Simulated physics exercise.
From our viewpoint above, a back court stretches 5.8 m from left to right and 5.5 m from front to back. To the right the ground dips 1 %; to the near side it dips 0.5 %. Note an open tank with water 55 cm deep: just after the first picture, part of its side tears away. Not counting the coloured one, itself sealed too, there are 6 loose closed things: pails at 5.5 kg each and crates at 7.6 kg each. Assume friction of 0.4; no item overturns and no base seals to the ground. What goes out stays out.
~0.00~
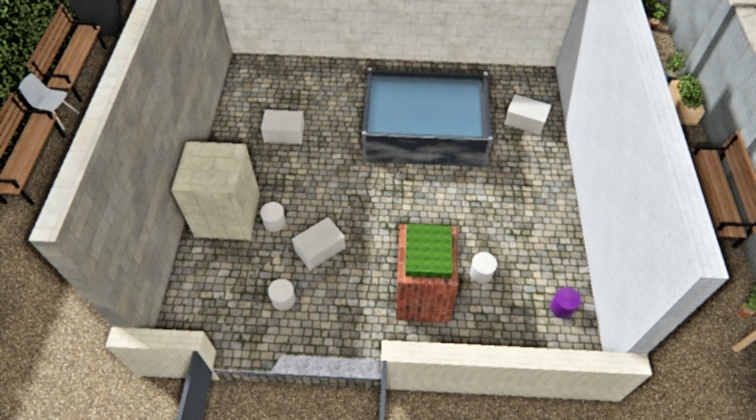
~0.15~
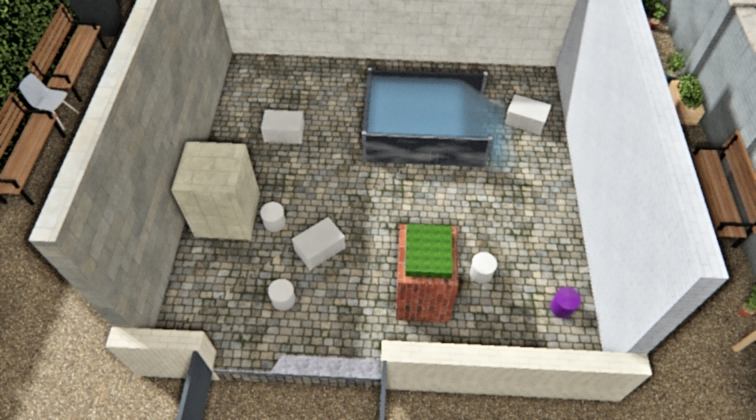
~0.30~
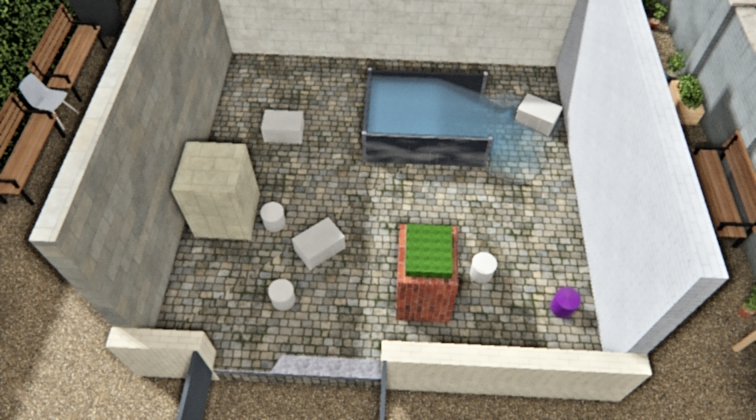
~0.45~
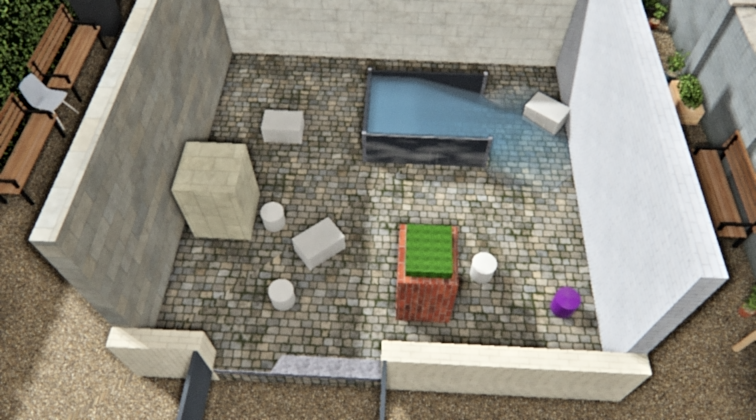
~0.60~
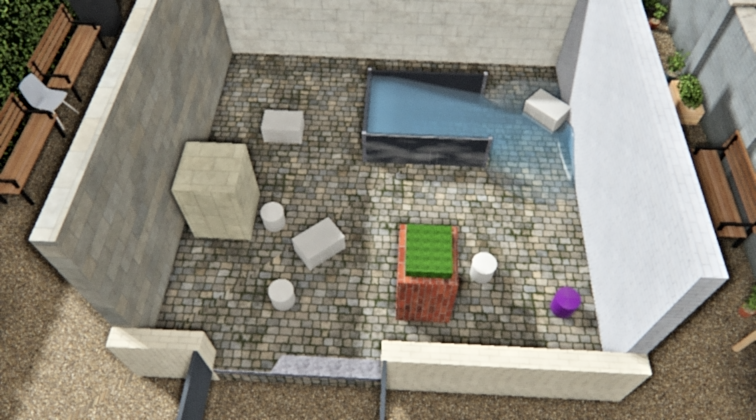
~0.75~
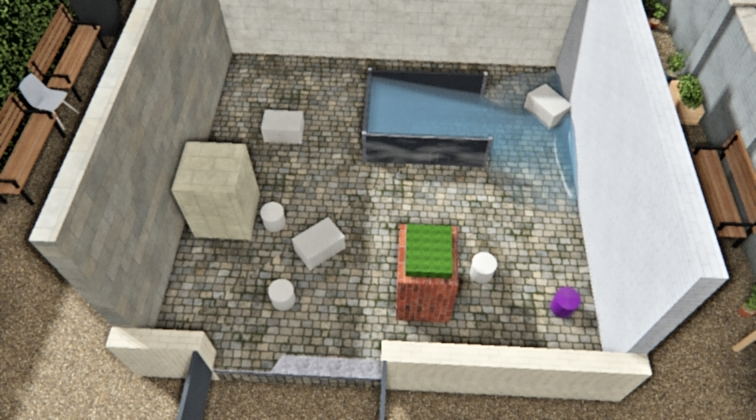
The clip shows a walled, cobbled court with pale blocks, white pails and a purple pail; water pours from the right side of an open tank, pushes a nearby crate rightward and spreads along the right wall.
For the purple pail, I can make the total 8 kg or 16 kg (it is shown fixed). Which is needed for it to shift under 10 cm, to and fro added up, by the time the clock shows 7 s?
I expect that neither weight holds it.
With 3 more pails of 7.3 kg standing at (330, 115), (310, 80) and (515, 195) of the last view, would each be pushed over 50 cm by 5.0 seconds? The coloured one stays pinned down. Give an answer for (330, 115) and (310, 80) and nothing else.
First one stayed within, second went beyond.
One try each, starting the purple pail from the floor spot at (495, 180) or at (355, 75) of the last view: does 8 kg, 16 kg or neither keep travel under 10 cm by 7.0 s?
In that order: The smaller is enough; neither is enough.
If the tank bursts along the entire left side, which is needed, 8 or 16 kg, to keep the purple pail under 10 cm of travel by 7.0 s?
Result: Lesser mass sufficient.
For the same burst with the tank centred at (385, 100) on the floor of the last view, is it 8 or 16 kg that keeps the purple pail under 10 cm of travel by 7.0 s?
Then, put simply, both options fail.
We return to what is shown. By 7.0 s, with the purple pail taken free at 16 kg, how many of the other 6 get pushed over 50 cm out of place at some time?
That makes 2.
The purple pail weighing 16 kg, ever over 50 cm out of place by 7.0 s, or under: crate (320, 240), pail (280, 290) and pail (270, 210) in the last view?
Below the mark, below the mark, below the mark.
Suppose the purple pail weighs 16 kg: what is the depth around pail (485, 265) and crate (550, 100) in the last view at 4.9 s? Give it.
About 10 and 11 cm.
After 1.4 s the purple pail would be 0 cm from its start with 8 kg and 0 cm from its start with 16 kg; 0 cm of water round it then.
After 3.1 s the purple pail would be 110 cm from its start with 8 kg and 60 cm from its start with 16 kg; 16 cm of water round it then.
After 4.9 s the purple pail would be 256 cm from its start with 8 kg and 68 cm from its start with 16 kg; 11 cm of water round it then.
After 7.0 s the purple pail would be 297 cm from its start with 8 kg and 68 cm from its start with 16 kg; 9 cm of water round it then.
